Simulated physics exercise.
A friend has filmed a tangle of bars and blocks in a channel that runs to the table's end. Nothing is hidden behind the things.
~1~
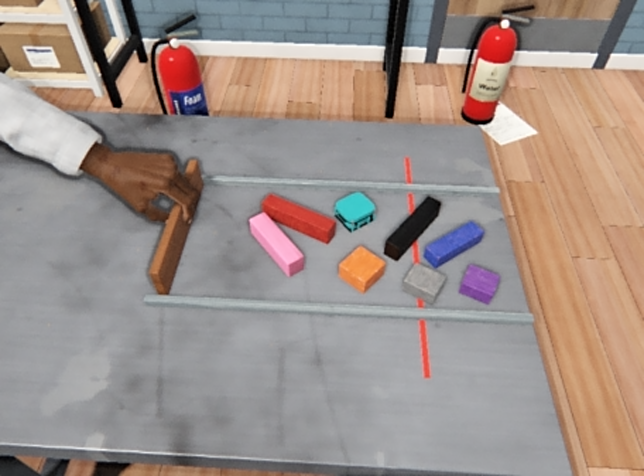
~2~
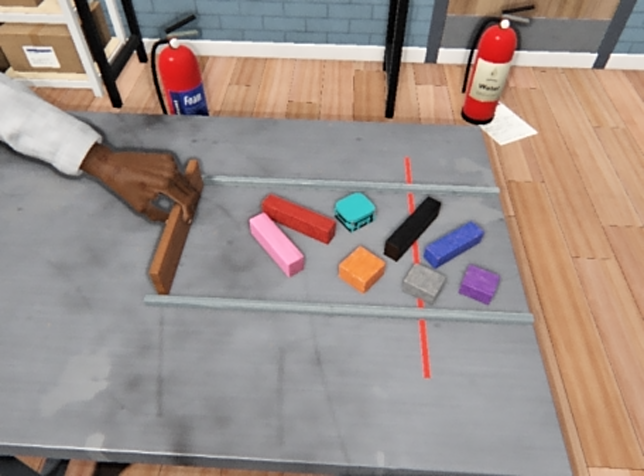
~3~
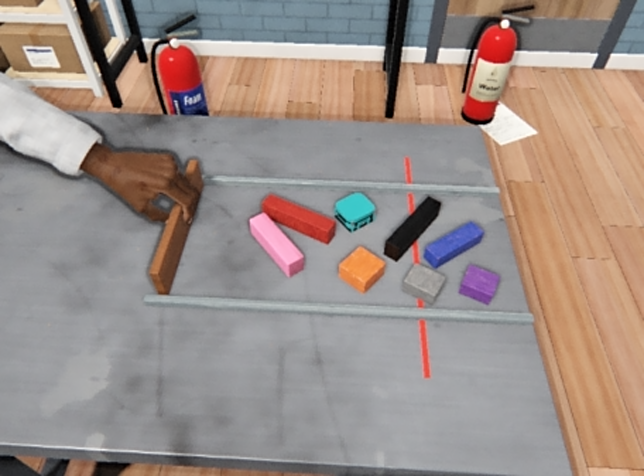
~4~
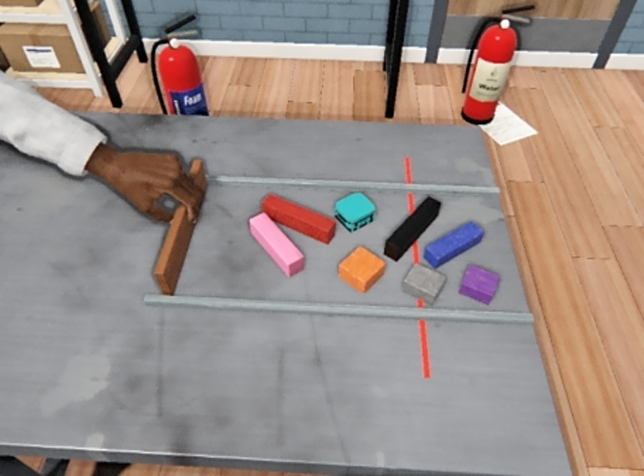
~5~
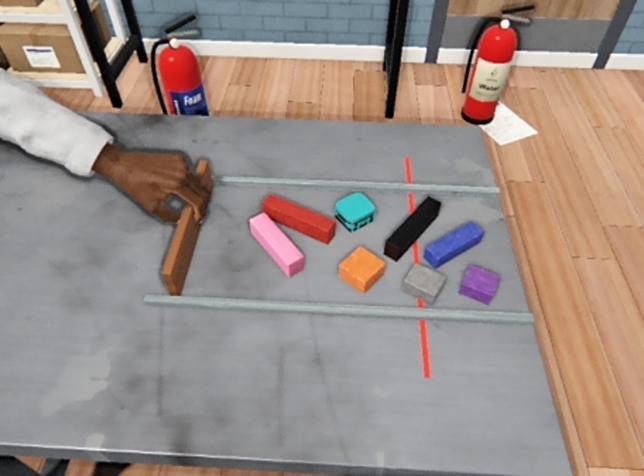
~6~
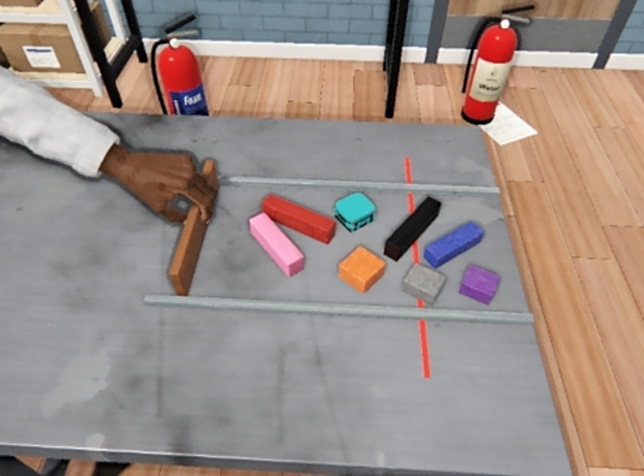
A hand holding a brown board slides it slightly to the right between two rails on a grey table, while the coloured bars and blocks ahead of it, lying around a red line of tape, stay still.
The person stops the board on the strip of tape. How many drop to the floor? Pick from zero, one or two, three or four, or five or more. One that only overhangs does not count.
As it turns out, the number that fall off is zero.
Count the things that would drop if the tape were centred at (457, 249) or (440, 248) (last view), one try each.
It would be 3 and 1.
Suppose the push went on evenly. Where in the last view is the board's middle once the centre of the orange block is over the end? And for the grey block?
About (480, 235), and (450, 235) for the other.
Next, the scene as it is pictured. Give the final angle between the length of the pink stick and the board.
Some 0 degrees.
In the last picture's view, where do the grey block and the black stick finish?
The grey block stops around (490, 295); the black stick around (470, 232).
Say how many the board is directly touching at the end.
That makes 2.
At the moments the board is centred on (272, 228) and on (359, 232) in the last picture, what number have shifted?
The counts are 2 and 6.
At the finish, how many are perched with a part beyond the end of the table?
1 of them.
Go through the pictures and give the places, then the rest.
In the first frame, purple block (479, 284); blue bar (454, 244); grey block (424, 284); board (180, 223); tape (415, 247).
In the second frame, blue bar (454, 245); black stick (413, 228).
In the third frame, grey block (424, 284); board (180, 223).
In the fourth frame, purple block (479, 284); pink stick (276, 244).
In the fifth frame, blue bar (454, 245); red bar (298, 219).
In the sixth frame, purple block (479, 284); blue bar (454, 245); grey block (424, 284); board (197, 224); tape (415, 247).
Soon after, none off yet; purple block at rest near (479, 284); blue bar at rest near (454, 245); grey block at rest near (424, 284).
At rest, the number that fall off is zero.
